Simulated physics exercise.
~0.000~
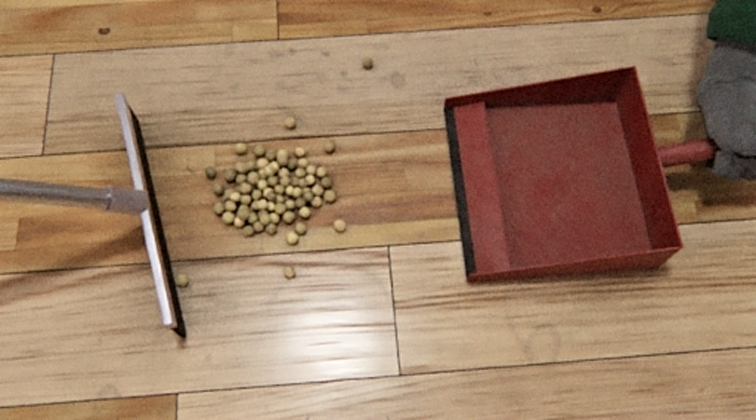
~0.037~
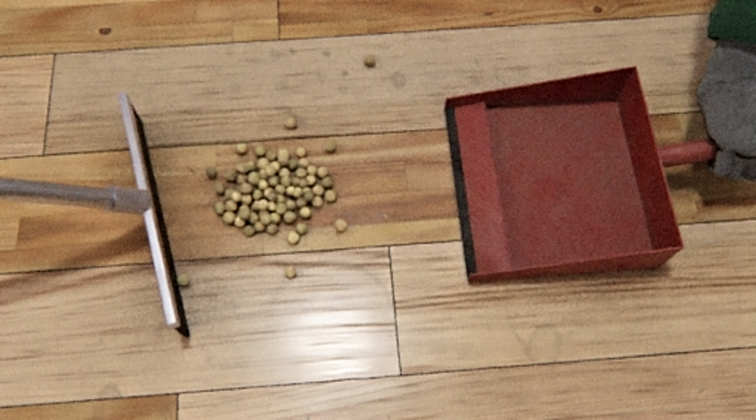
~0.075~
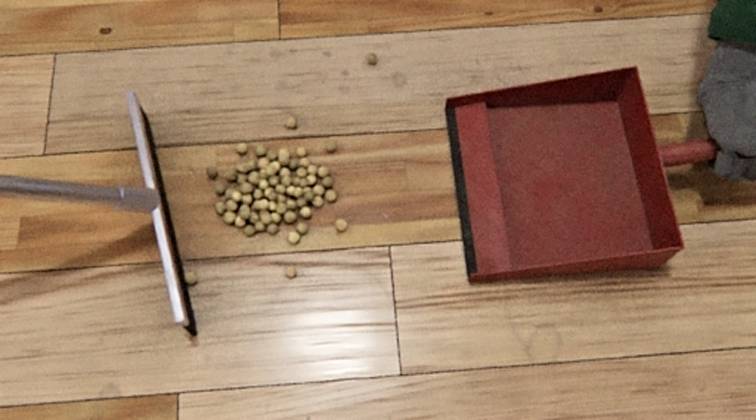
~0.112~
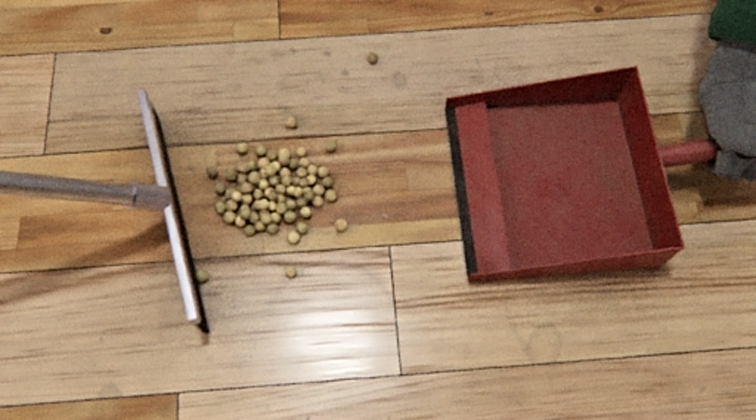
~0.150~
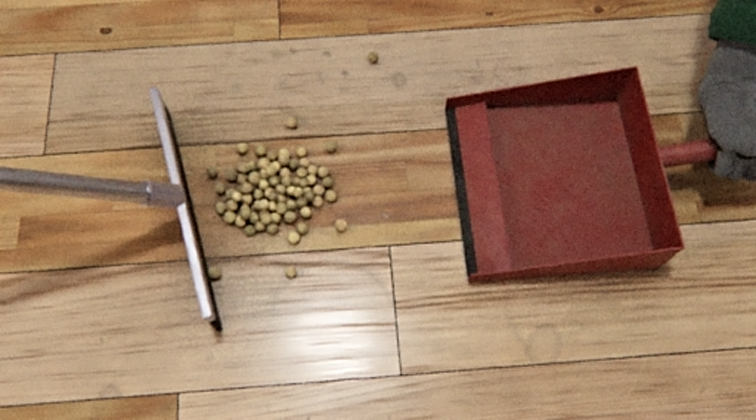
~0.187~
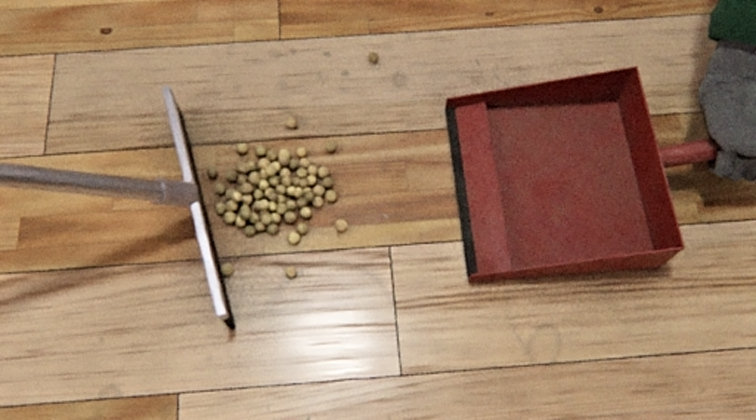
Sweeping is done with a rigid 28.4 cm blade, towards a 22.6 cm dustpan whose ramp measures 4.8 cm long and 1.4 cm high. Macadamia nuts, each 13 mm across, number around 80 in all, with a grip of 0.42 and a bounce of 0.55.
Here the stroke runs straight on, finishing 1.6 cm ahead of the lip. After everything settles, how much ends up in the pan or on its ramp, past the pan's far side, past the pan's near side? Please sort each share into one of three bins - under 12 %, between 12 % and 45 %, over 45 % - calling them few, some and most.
Pan: Few. Far side: Some. Near side: Few.
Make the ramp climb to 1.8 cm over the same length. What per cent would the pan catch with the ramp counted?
Estimated share: Around 5 in a hundred.
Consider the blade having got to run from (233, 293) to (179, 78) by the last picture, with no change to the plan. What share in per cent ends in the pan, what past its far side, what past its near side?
You'd see pan at 20, far at 35 and near at 0.
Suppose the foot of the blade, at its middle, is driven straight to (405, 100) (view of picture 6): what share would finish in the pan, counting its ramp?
Some 20 percent.
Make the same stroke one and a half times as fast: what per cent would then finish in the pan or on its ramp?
In that case some 10 per cent.
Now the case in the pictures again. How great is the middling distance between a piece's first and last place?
I'd say near 22 cm.
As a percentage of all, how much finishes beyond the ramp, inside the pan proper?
Around 0 in a hundred.
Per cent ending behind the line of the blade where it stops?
Roughly 0 per cent of it.
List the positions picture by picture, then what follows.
Blade from (171, 323) to (123, 101), moved 0.0 cm, 0 of the pieces shifted so far; middle of the pieces at (269, 193); pan at (562, 183), in the first picture.
Blade from (174, 323) to (126, 101), moved 0.3 cm, 0 of the pieces shifted so far; middle of the pieces at (269, 193), in the second picture.
Blade from (182, 321) to (133, 100), moved 1.1 cm, 2 of the pieces shifted so far; middle of the pieces at (270, 193), in the third picture.
Blade from (195, 319) to (144, 98), moved 2.4 cm, 2 of the pieces shifted so far; middle of the pieces at (281, 190), in the fourth picture.
Blade from (209, 317) to (157, 96), moved 3.8 cm, 2 of the pieces shifted so far; middle of the pieces at (281, 190), in the fifth picture.
Blade from (223, 314) to (169, 95), moved 5.2 cm, 2 of the pieces shifted so far; middle of the pieces at (281, 190); pan at (563, 184). Its pace works out near 0.38 m/s, heading 6 degrees away from the viewer's side, in the sixth picture.
After 0.51 s, middle of the blade 18 cm from the lip; 0 % over the lip, far side 5 %, near side 0 %.
Then, at 0.72 s, middle of the blade 10 cm from the lip; 0 % over the lip, far side 10 %, near side 0 %.
Then, at 1.05 s, middle of the blade 5 cm from the lip; 10 % over the lip, far side 20 %, near side 0 %.
By 1.5 s all is still; pan 10 %, far side 20 %, near side 0 %, in front of the lip or behind the blade 75 %.
